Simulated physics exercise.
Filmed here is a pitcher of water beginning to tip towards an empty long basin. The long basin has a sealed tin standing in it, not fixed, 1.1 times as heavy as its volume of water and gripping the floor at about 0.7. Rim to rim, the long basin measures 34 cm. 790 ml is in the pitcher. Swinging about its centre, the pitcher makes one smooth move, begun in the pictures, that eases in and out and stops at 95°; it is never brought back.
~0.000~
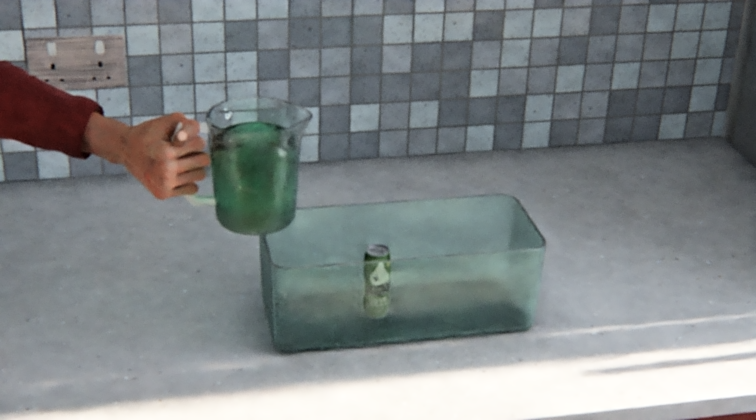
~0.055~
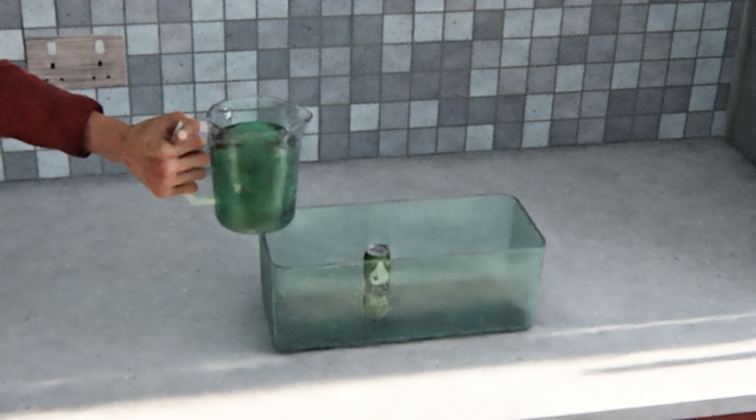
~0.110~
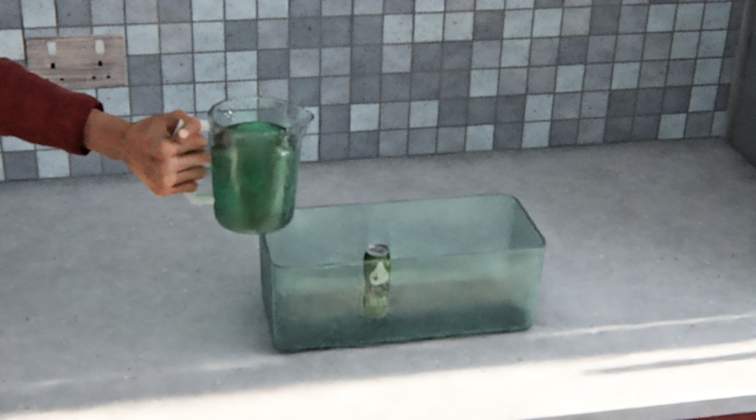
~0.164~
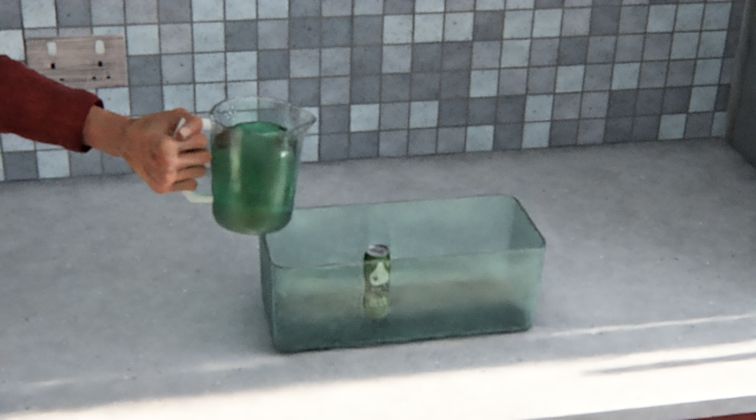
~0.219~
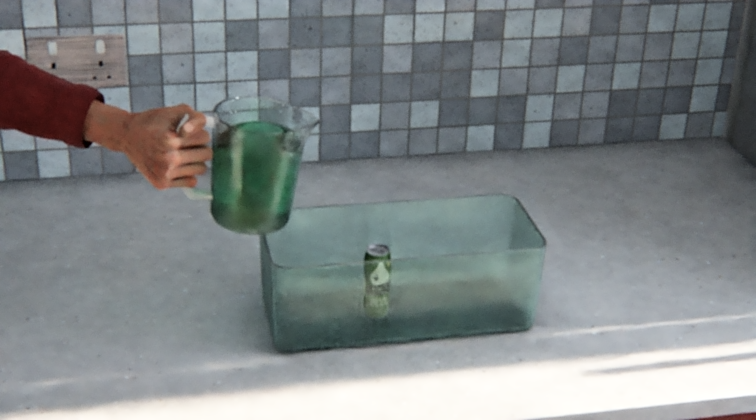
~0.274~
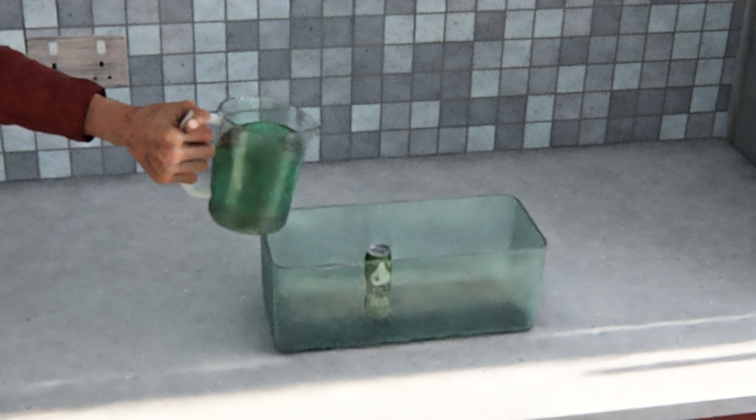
We see a hand at the left holding a clear pitcher of green liquid above a long glass basin with a small tin inside; the pitcher stays upright at first, then the hand tilts it slightly to the right.
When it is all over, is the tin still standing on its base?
No, it has tipped onto its side.
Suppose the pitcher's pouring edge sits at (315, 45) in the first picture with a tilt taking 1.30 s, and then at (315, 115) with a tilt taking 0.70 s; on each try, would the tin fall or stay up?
In the first try it remains standing; in the second it comes down.
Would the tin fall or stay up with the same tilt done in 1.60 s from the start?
Then it tips over.
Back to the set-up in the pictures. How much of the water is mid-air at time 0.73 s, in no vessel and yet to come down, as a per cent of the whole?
About 7 per cent.
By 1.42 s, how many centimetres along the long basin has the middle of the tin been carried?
I'd put it at around 7 centimetres.
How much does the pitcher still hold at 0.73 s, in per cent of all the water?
Still held: Roughly 92 % of the total.
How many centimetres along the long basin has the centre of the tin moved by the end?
All told, the tin's centre has moved close to 7.5 cm.
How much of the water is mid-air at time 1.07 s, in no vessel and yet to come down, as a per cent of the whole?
Estimate: About 14 in a hundred.
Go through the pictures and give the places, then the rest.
In the first picture, tilt 0°; pouring edge (313, 114); surface from (211, 139) to (297, 134); the long basin's rim runs from (265, 241) to (530, 221); the tin's top is at (378, 252).
In the second picture, tilt 0°; pouring edge (313, 113); surface from (211, 139) to (297, 134).
In the third picture, tilt 2°; pouring edge (314, 115); surface from (212, 138) to (298, 134).
In the fourth picture, tilt 4°; pouring edge (316, 117); surface from (213, 139) to (298, 135).
In the fifth picture, tilt 6°; pouring edge (319, 119); surface from (215, 139) to (300, 135).
In the sixth picture, tilt 10°; pouring edge (322, 123); surface from (217, 140) to (304, 136).
After 0.73 s the tilt is 57° and 92 per cent is still to pour; the tin stands where it began.
After 1.07 s the tilt is 88° and 48 per cent is still to pour; the tin stands where it began.
After 1.42 s the tilt is 95° and 10 per cent is still to pour; the tin lies on its side.
After 1.80 s the tilt is 95° and 1 per cent is still to pour; the tin lies on its side.
In the end the tin lies on its side.
